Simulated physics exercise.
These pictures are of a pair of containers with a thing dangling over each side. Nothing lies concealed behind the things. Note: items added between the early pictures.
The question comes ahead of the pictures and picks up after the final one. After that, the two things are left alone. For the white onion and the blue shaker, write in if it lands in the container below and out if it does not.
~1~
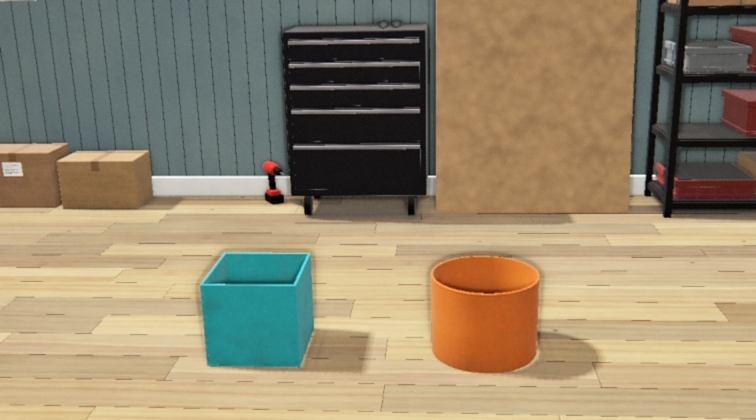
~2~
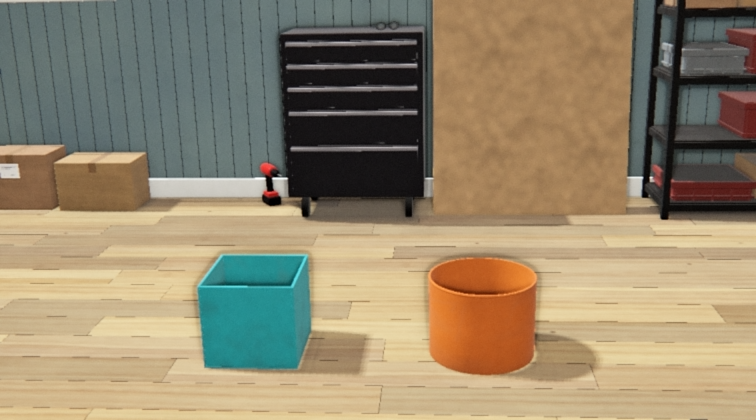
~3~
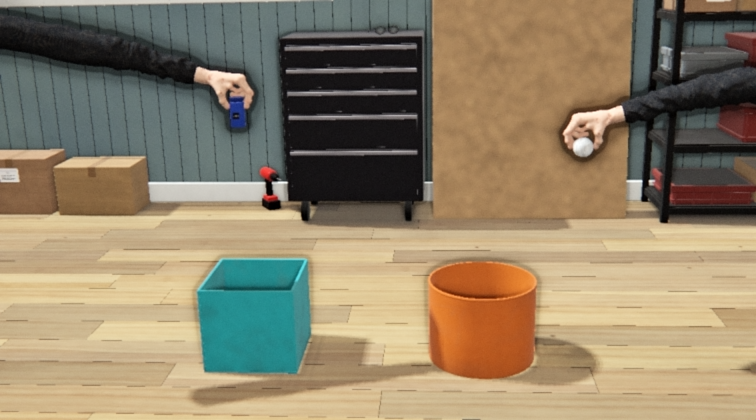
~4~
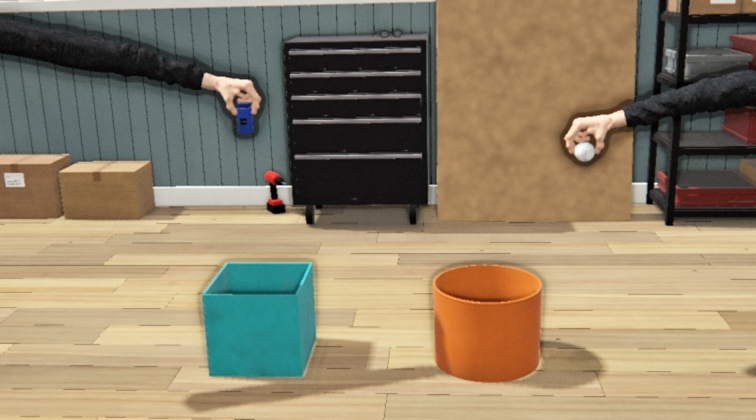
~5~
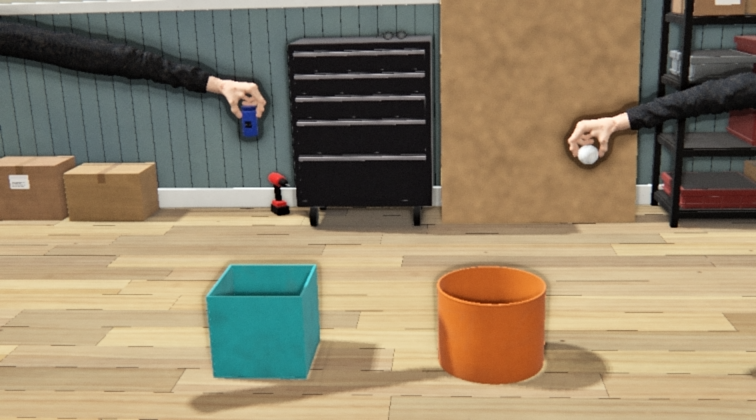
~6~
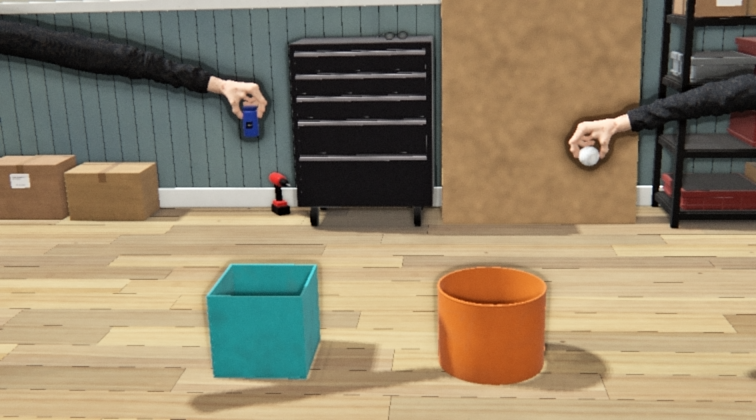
White onion: Out, blue shaker: In.
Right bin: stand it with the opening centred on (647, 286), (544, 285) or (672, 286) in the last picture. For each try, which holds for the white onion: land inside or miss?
Falls outside, lands in it, falls outside.
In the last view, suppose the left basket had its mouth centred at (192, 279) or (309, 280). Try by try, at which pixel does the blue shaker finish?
Around (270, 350) for the first option and (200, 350) for the second.
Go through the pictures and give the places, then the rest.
In the first picture, right bin (484, 312).
In the second picture, left basket (258, 310).
In the third picture, still on the way; white onion (583, 147); right bin (482, 318).
In the fourth picture, still on the way; blue shaker (245, 117); left basket (263, 318).
In the fifth picture, still on the way; white onion (588, 155); right bin (491, 323).
In the sixth picture, in place, still held; white onion (589, 156); blue shaker (251, 121); left basket (267, 319).
Then, 0.20 s on from there, white onion on its way down near (587, 196); blue shaker on its way down near (253, 160).
Then, 0.34 s on from there, white onion on its way down near (583, 290); blue shaker on its way down near (260, 254).
In the end, the white onion falls beside it, near (580, 354); the blue shaker is caught, near (266, 343).
